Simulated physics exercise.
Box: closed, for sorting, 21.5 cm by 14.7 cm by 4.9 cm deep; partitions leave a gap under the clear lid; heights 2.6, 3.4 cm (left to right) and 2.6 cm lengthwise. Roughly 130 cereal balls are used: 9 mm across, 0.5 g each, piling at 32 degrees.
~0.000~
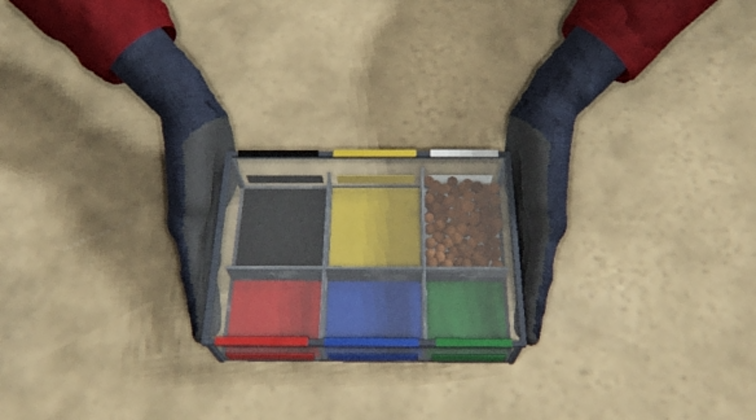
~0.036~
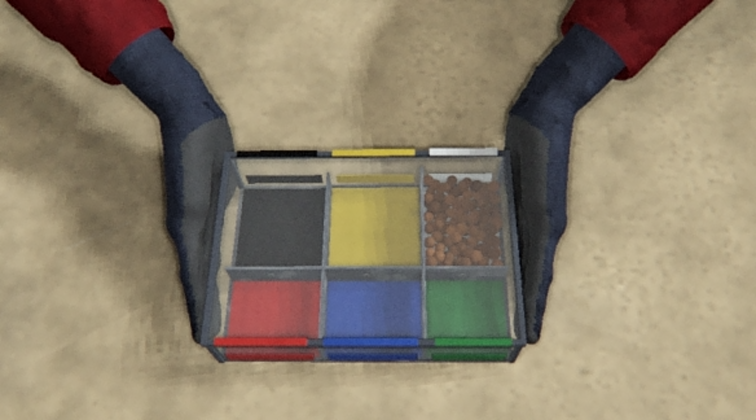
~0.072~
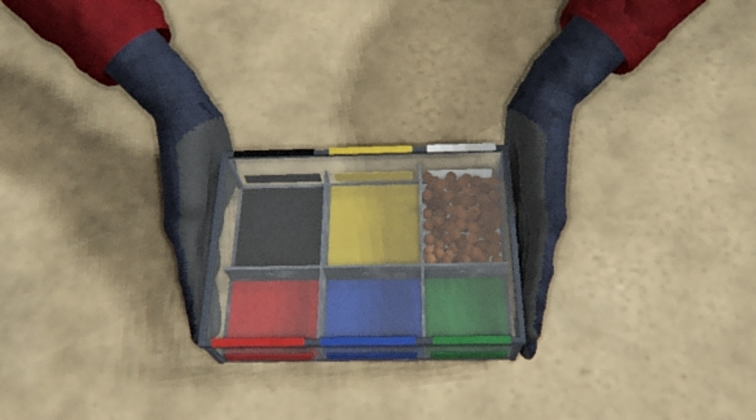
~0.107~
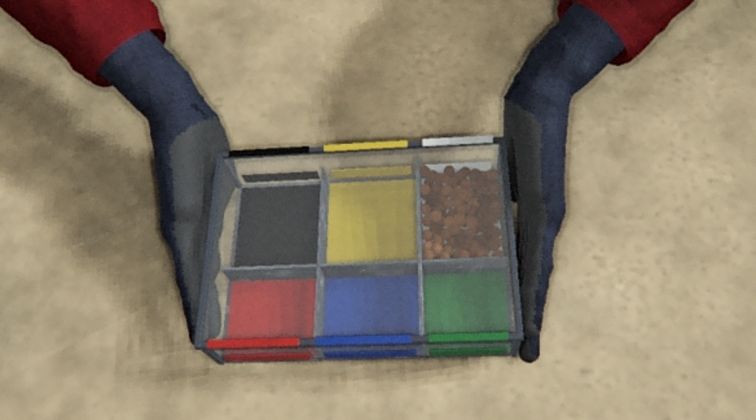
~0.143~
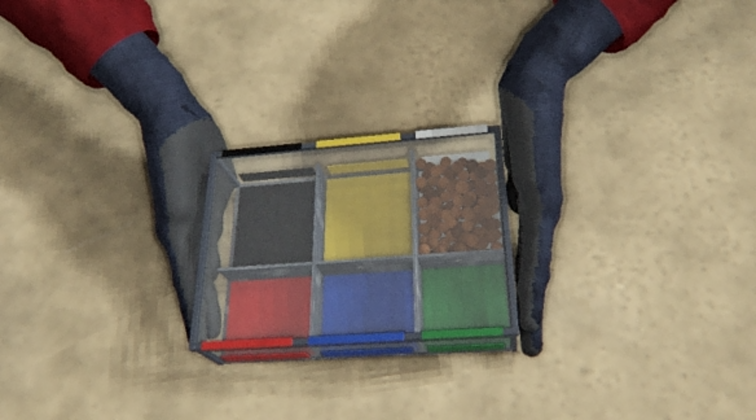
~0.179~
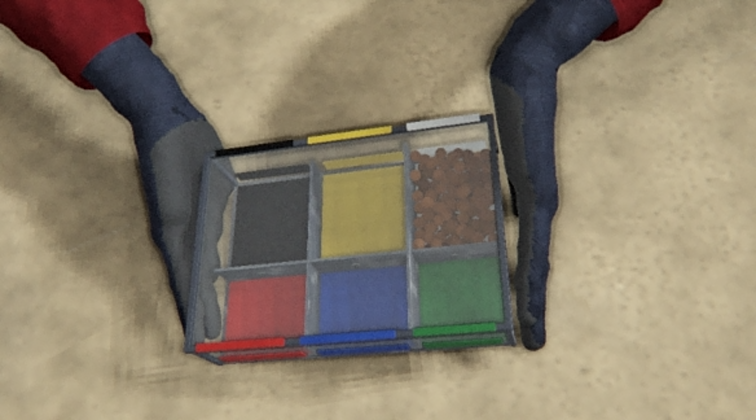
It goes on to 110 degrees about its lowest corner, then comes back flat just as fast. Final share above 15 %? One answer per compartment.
Red: Above, blue: Below or equal, green: Below or equal, yellow: Below or equal, white: Above, black: Below or equal.
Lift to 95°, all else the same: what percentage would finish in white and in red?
You'd get white at 55 % and red at 20 %.
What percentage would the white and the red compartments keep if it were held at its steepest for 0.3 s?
You'd end up with white at 55 per cent and red at 25 per cent.
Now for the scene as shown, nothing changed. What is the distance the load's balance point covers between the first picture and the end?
7.5 cm, roughly.
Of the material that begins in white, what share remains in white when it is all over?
Some 60 percent.
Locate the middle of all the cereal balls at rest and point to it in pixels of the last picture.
Near (429, 251).
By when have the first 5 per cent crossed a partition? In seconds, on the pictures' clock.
0.80 s or so.
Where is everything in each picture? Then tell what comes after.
The first frame shows box tilt 0 degrees, front corners at (208, 340) and (520, 342); white 100 %.
The second frame shows box tilt 1 degrees, front corners at (208, 340) and (520, 341).
The third frame shows box tilt 2 degrees, front corners at (205, 342) and (519, 338).
The fourth frame shows box tilt 5 degrees, front corners at (201, 343) and (517, 334), lowest corner left front.
The fifth frame shows box tilt 9 degrees, front corners at (196, 345) and (512, 329), lowest corner left front.
The sixth frame shows box tilt 14 degrees, front corners at (191, 347) and (505, 324), lowest corner left front; white 100 %. Its pace works out near 115 degrees a second.
Then, at 1.08 s, tilt 110 degrees; red 10 %, green 5 %, yellow 5 %, white 75 %.
Then, at 1.67 s, tilt 50 degrees; red 25 %, blue 5 %, yellow 5 %, white 60 %, black 5 %.
After 2.32 s, tilt 0 degrees; red 25 %, blue 5 %, yellow 10 %, white 55 %, black 5 %.
By 2.7 s all is still; red 25 %, blue 5 %, green 0 %, yellow 10 %, white 55 %, black 5 %.
